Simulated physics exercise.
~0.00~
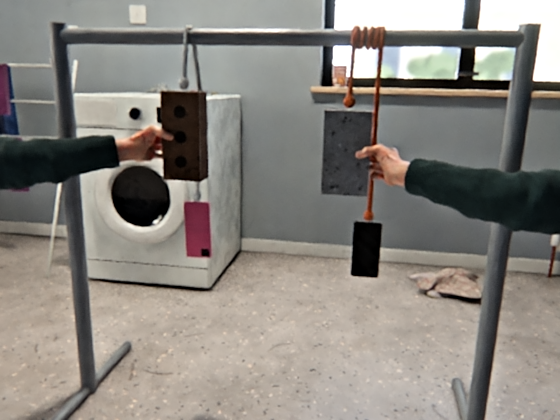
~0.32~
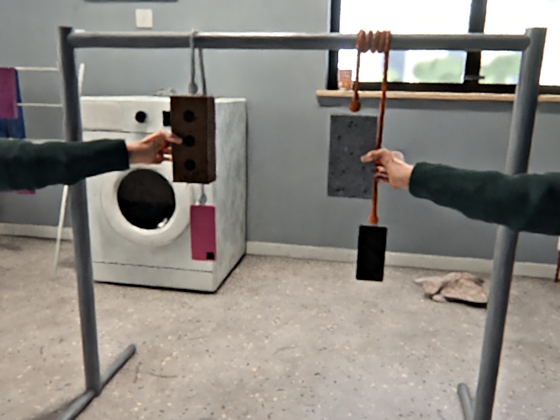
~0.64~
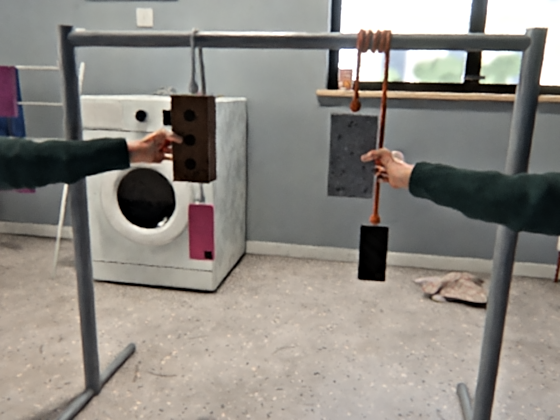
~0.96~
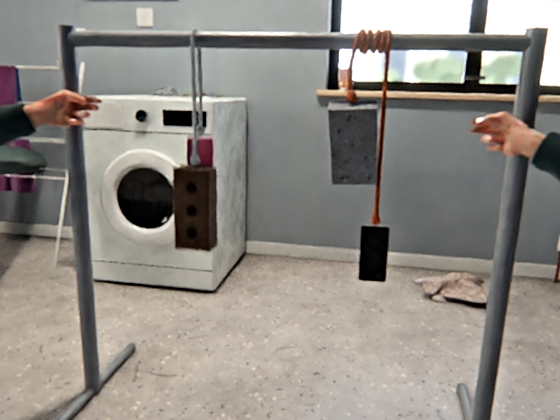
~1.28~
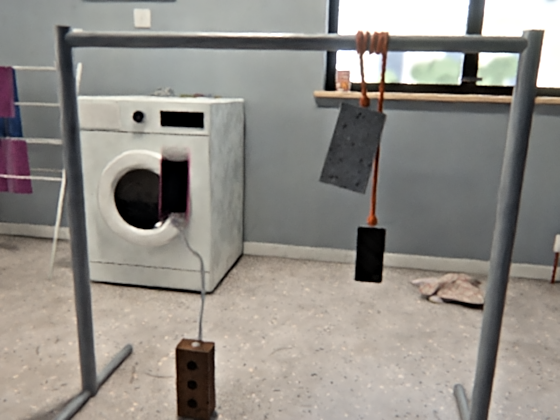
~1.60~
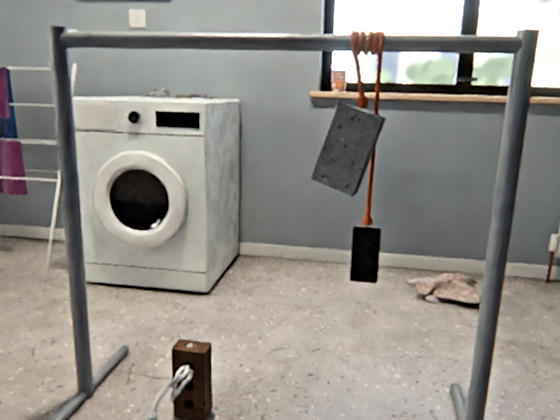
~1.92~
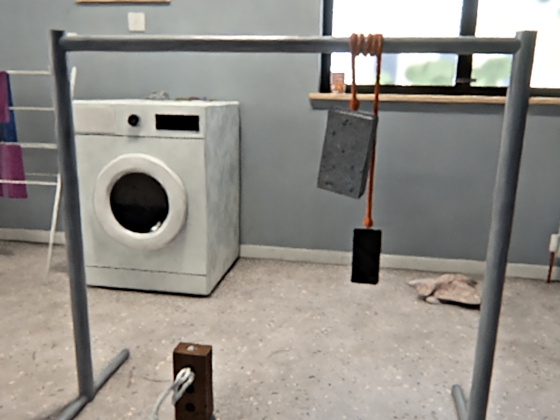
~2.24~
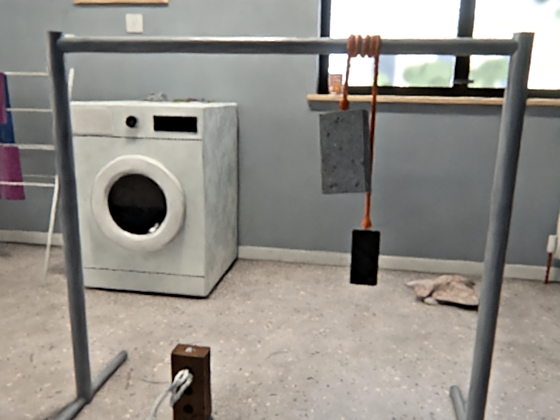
Two hands release a brick and a gray slab; the brick drops, the slab stays hanging.
